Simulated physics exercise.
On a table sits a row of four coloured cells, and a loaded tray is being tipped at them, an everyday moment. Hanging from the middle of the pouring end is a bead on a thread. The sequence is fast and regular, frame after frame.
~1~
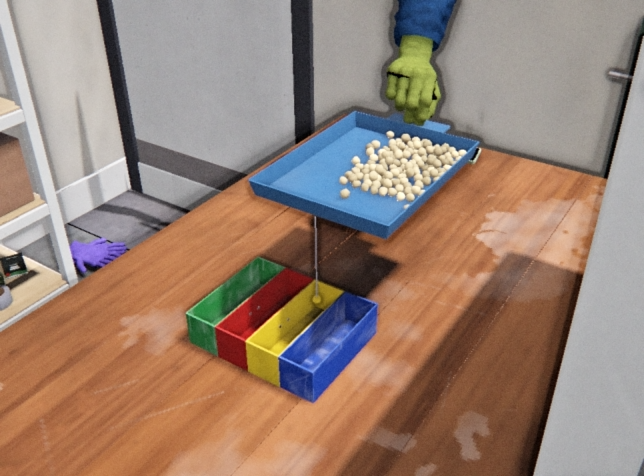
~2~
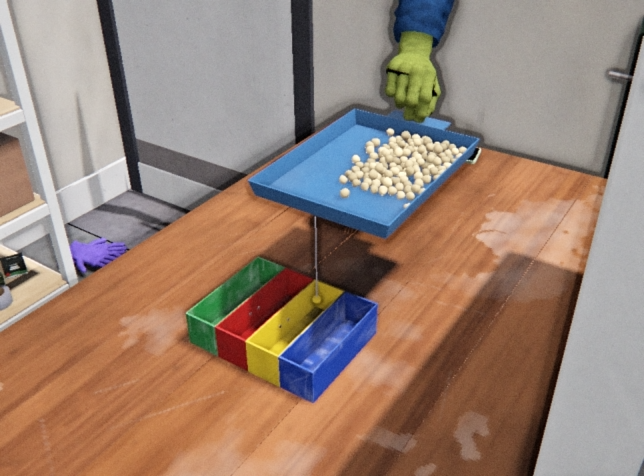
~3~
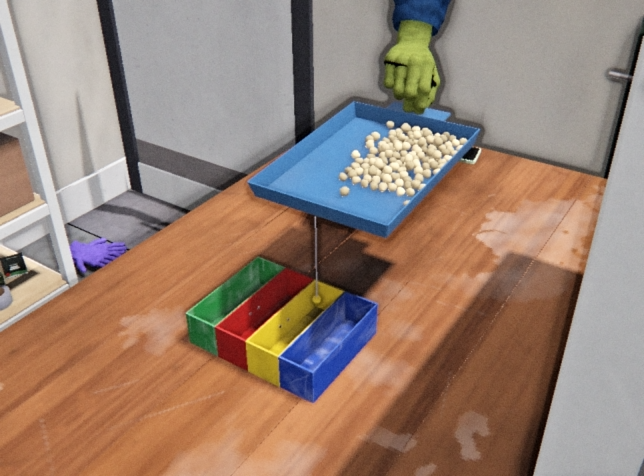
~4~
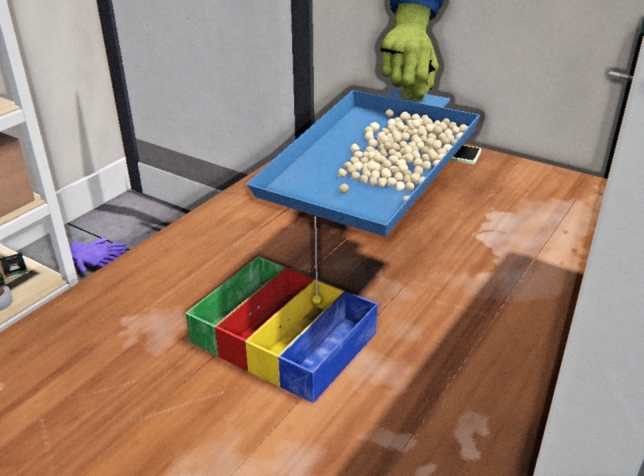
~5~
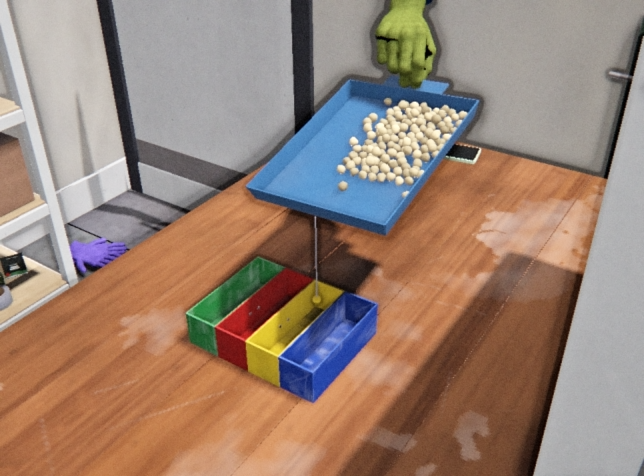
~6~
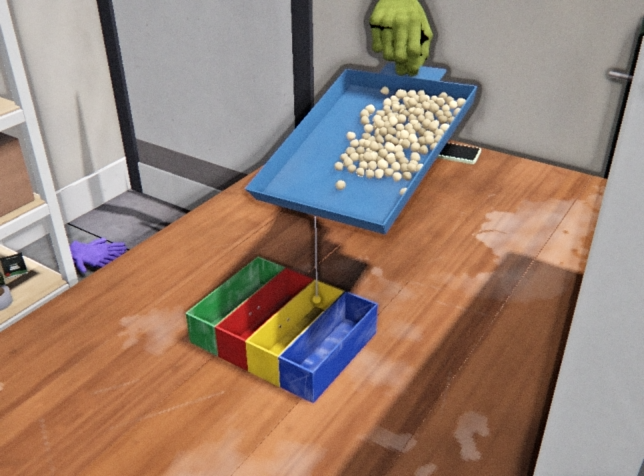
Green-gloved hand raising the far end of a blue tray of macadamia nuts above green, red, yellow and blue cells.
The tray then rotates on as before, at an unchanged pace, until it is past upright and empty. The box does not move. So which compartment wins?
The red one wins.
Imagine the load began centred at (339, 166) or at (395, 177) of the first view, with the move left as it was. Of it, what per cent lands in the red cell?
Around 30 percent the first time, around 30 percent the second.
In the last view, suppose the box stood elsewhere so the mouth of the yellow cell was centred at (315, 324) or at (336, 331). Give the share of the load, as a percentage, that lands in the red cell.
Respectively 30 % and 20 %.
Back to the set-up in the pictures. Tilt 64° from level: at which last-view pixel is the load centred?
Look about (303, 193) in the last picture.
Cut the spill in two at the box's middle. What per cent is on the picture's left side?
Close to 90 in a hundred.
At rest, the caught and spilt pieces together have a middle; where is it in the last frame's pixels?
About (256, 342).
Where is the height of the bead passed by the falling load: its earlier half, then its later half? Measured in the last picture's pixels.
First around (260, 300), afterwards around (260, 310).
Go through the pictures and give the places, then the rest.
Corners of the pouring end (254, 179) and (387, 222), level; middle of the load (412, 164), macadamia nuts; bead on its thread (317, 299); green cell (202, 332); red cell (232, 346); yellow cell (263, 361); blue cell (296, 377), in the first picture.
Corners of the pouring end (254, 179) and (386, 222), level; middle of the load (412, 162), in the second picture.
Corners of the pouring end (254, 181) and (386, 221), tipped barely, lowest at the left corner; middle of the load (412, 156), in the third picture.
Corners of the pouring end (253, 183) and (384, 221), tipped a little, lowest at the left corner; middle of the load (412, 146), in the fourth picture.
Corners of the pouring end (252, 185) and (383, 220), tipped a little, lowest at the left corner; middle of the load (411, 137), in the fifth picture.
Corners of the pouring end (251, 187) and (382, 220), tipped clearly, lowest at the left corner; middle of the load (400, 128); green cell (202, 332); red cell (232, 346); yellow cell (263, 361); blue cell (296, 377), in the sixth picture.
Just after the last frame, tray tipped steeply; the larger part on the tray; just a few in the yellow cell; just a few in the green cell; about a tenth falling or outside the box.
A moment on, tray tipped past a quarter turn; roughly half on the tray; about a tenth in the green cell; about a tenth in the red cell; just a few in the yellow cell; just a few in the blue cell; roughly a quarter falling or outside the box.
Further on, tray tipped past a quarter turn; roughly a third in the red cell; roughly a quarter in the yellow cell; roughly a quarter in the green cell; about a tenth in the blue cell; roughly a quarter falling or outside the box.
When it is over, tray tipped past a quarter turn; roughly a third in the red cell; roughly a quarter in the yellow cell; roughly a quarter in the green cell; about a tenth in the blue cell; roughly a quarter outside the box.
